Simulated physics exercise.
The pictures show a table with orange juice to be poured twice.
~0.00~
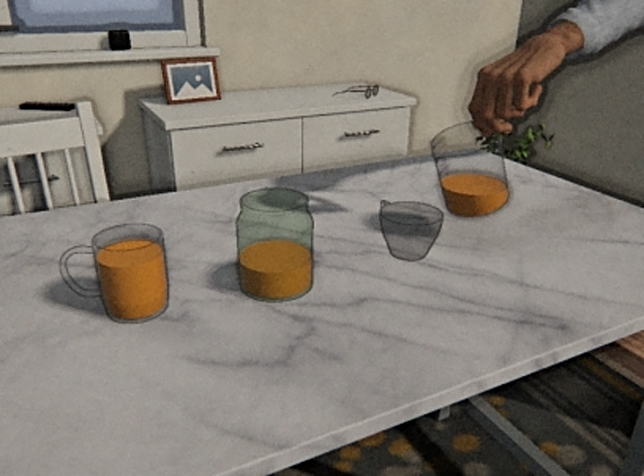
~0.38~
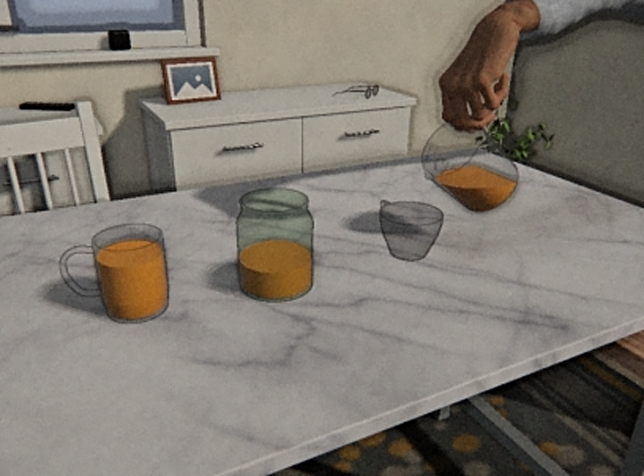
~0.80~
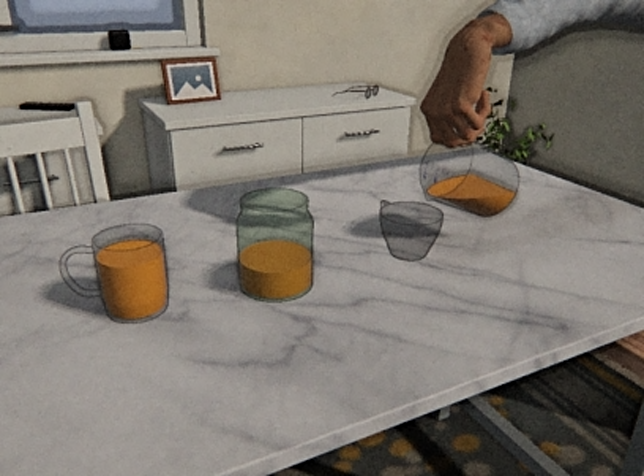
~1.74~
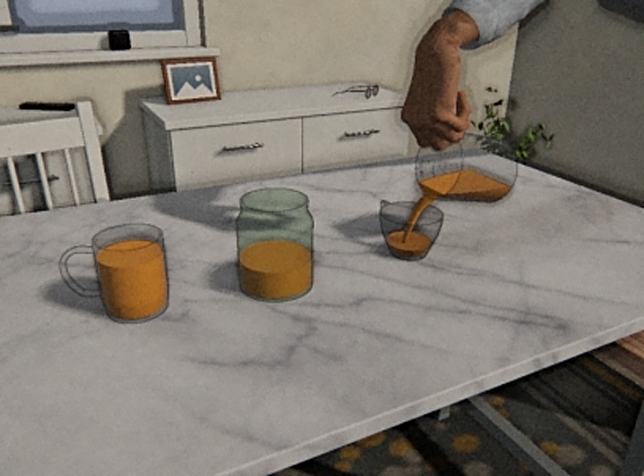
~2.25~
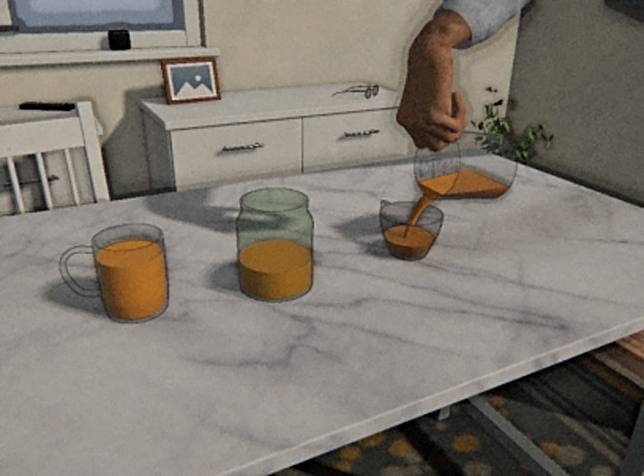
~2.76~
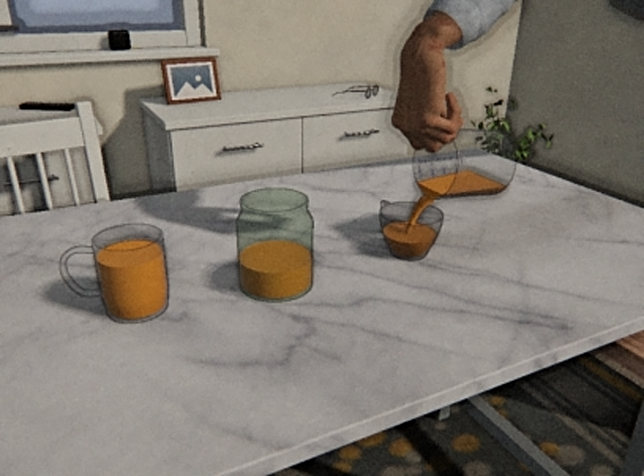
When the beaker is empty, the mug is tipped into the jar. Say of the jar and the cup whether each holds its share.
The jar takes it all and the cup takes it all.
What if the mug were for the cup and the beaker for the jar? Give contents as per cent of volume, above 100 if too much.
In turn 100 and 60 per cent.
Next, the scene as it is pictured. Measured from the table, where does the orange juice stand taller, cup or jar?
The left one.
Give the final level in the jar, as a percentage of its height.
Roughly 65 per cent.
By 3.6 s, the cup is about two thirds full.
By 5.1 s, the cup is about three quarters full.
By 14.2 s, the jar is about two thirds full; the cup is about three quarters full.
